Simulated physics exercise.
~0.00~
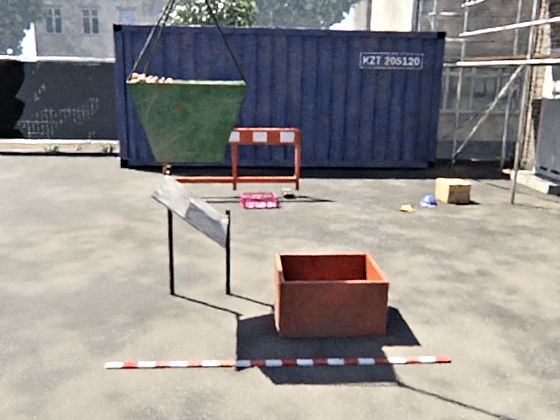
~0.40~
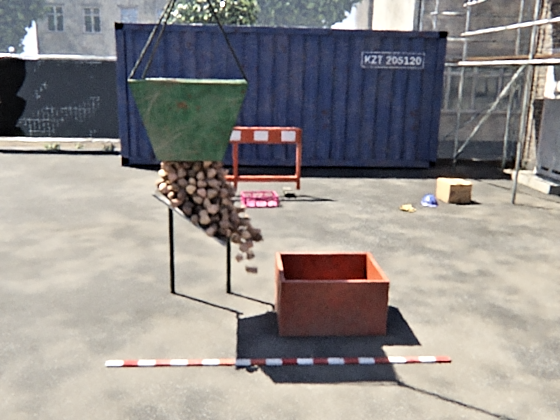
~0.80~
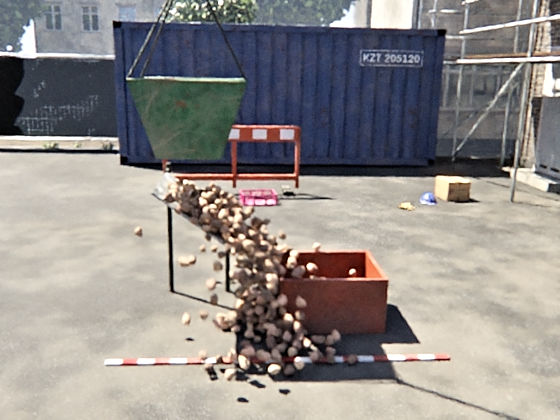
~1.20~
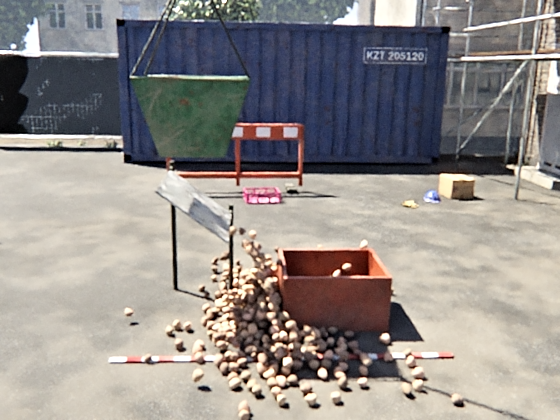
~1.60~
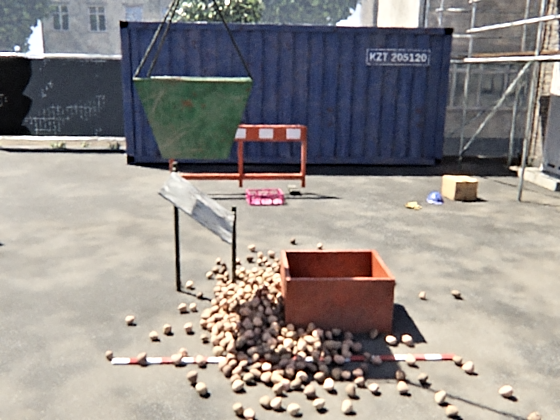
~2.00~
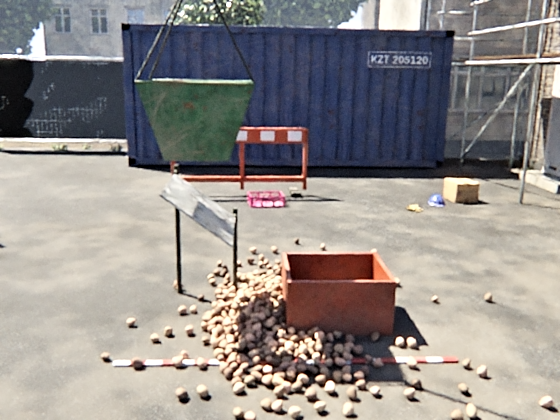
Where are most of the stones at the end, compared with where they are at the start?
At the start the stones are up in the hanging green skip. By the end they have come down to the right, and most lie on the ground in a heap against the left side of the red bin, with others scattered around it.
